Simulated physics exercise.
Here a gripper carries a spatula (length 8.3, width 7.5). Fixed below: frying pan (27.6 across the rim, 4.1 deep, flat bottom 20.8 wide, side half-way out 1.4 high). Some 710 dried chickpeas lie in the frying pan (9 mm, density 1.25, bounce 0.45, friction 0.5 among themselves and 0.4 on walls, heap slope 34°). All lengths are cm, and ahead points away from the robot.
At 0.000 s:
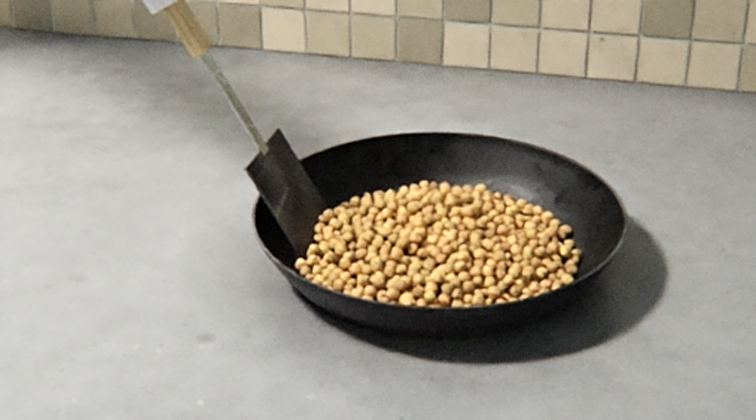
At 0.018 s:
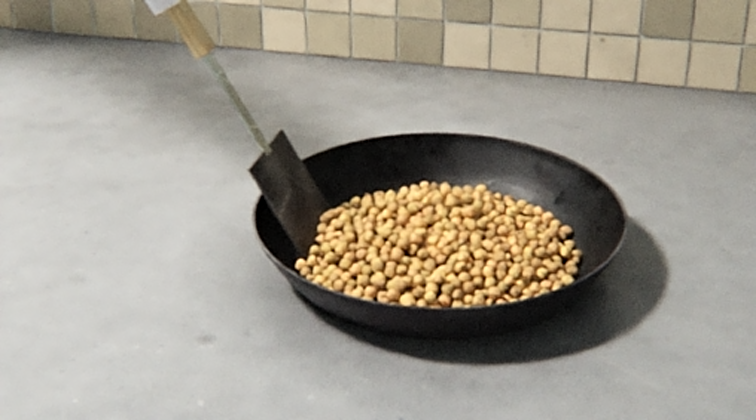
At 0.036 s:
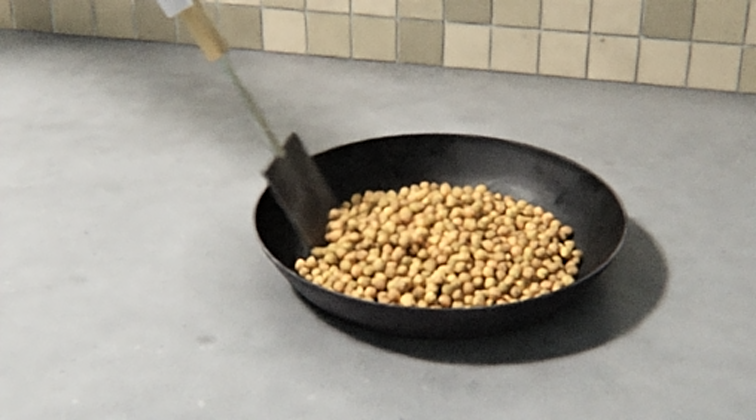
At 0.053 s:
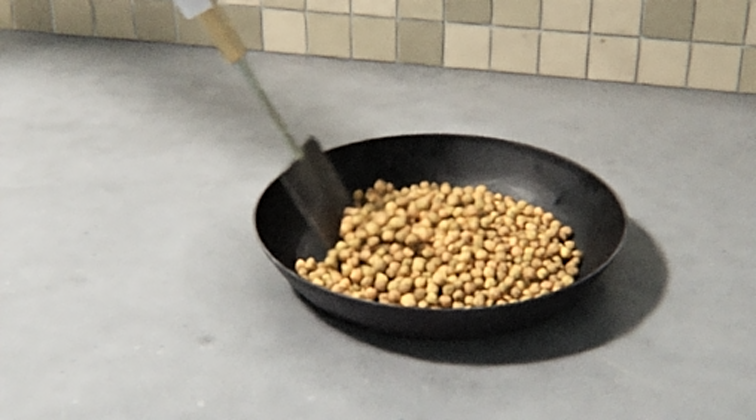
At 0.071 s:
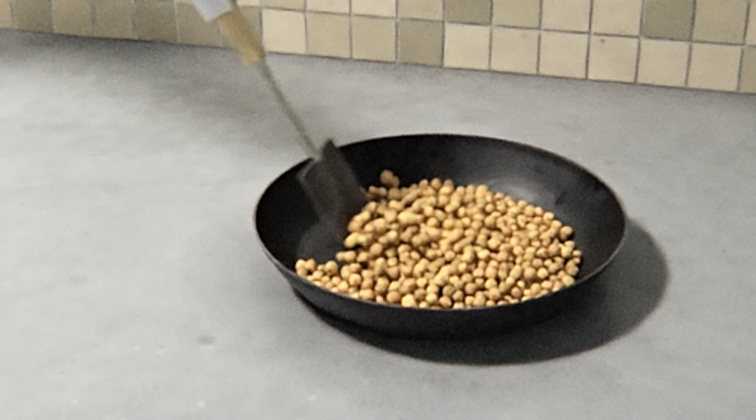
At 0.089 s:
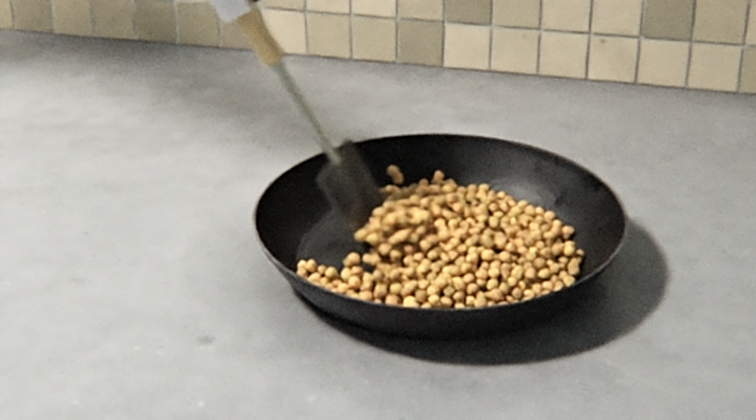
Black frying pan of dried chickpeas on a grey countertop, a spatula pushing in from the left and heaping some up.
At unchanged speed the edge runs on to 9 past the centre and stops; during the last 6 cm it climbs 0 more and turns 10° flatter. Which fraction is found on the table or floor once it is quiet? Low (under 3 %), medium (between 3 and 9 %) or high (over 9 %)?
On the table or floor the share is medium, between 3 and 9 %.
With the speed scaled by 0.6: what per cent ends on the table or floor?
About 5 per cent.
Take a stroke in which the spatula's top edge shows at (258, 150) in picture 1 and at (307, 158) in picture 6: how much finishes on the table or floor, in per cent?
Some 5 per cent.
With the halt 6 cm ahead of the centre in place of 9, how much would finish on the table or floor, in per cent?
It would be near 0 per cent.
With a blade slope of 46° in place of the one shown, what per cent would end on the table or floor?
Then about 5 per cent.
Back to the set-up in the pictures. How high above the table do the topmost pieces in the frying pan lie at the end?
Roughly 5.0 cm.
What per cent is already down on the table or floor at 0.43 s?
Roughly 4 per cent.
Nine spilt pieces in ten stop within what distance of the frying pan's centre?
About 25 cm.
After 0.14 s, sloping 60°, highest piece 5 above the table; 712 in the frying pan.
After 0.20 s, sloping 57°, highest piece 5 above the table; 712 in the frying pan.
After 0.43 s, sloping 50°, highest piece 5 above the table; 677 in the frying pan, 34 on the table or floor, 1 on the blade or in flight.
After 1.48 s, sloping 50°, highest piece 5 above the table; 677 in the frying pan, 35 on the table or floor.
At rest, 677 in the frying pan, 35 on the table or floor. That is 5 % on the table or floor.
